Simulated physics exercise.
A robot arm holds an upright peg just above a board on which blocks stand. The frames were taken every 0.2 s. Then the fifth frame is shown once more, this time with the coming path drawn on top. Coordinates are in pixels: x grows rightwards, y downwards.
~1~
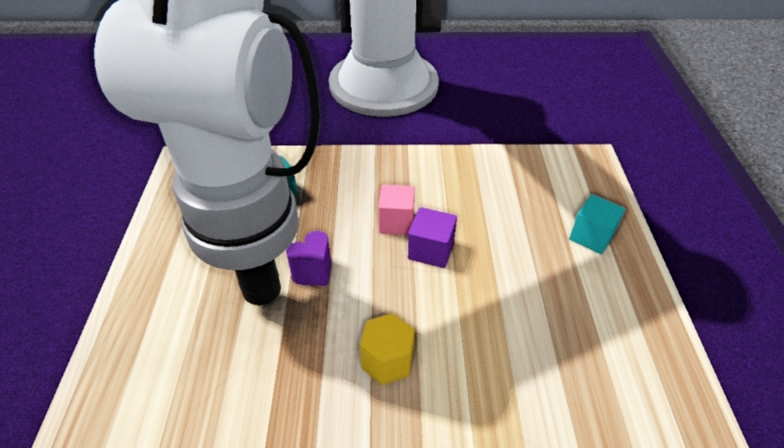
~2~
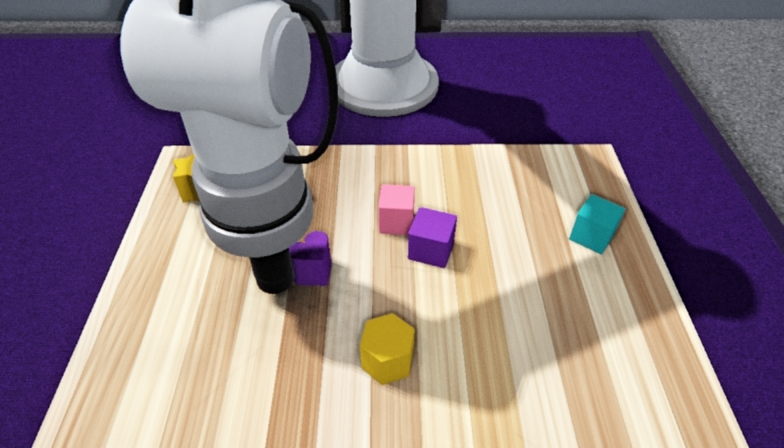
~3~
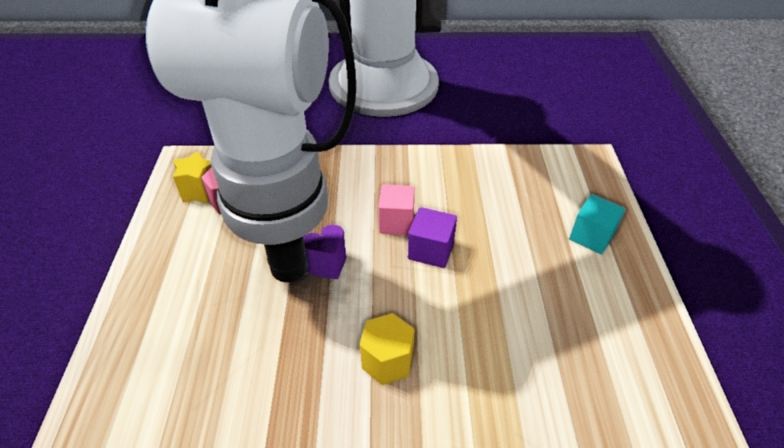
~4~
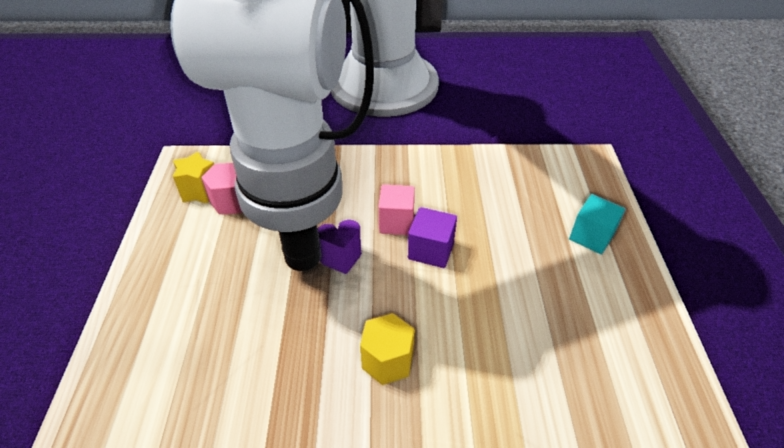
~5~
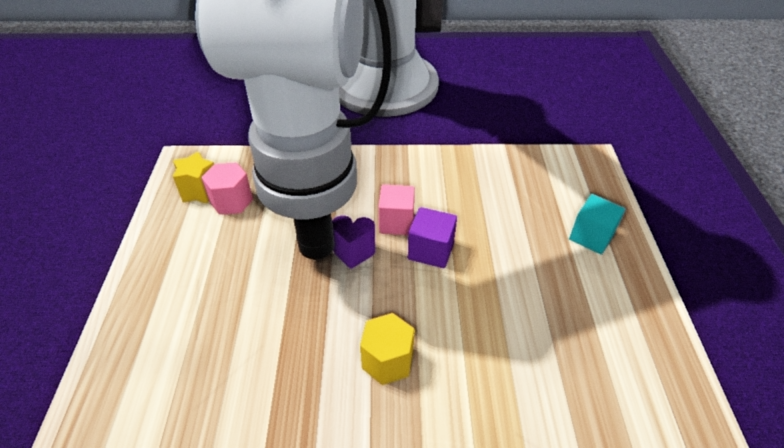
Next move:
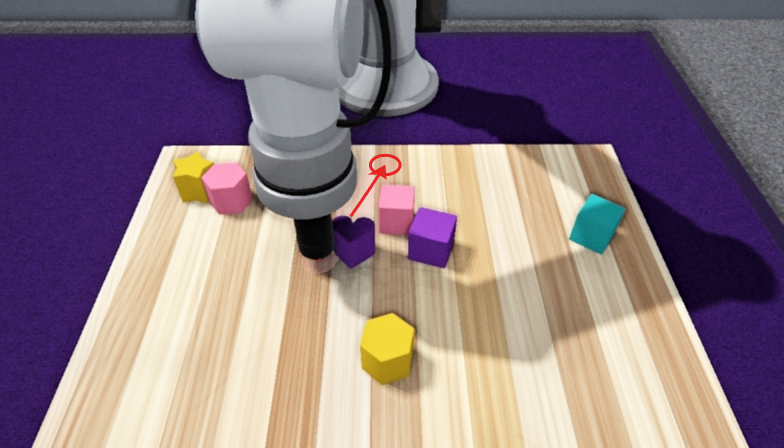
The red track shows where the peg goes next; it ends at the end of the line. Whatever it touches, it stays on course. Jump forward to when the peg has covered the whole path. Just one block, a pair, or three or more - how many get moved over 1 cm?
It displaces one.
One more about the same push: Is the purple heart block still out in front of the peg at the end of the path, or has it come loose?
It slips out to the side or back.
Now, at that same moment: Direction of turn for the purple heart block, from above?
If we look at it from overhead, the purple heart block pivots clockwise.
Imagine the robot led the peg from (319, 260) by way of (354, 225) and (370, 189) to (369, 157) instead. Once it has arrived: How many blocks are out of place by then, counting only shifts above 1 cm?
There will be one block that moves more than 1 cm.
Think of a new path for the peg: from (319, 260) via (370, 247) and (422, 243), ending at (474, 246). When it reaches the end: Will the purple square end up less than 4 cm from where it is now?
No, that is not how it ends up.
The drawn path runs from (319, 260) to (385, 165).
What follows on the original path. One third of the way, peg (344, 212); purple heart block (367, 216), turned 65° clockwise.
Two thirds of the way, peg (366, 181); purple heart block (367, 216), turned 65° clockwise.
At the end, peg (385, 152); purple heart block (367, 216), turned 65° clockwise; pink square not moved.
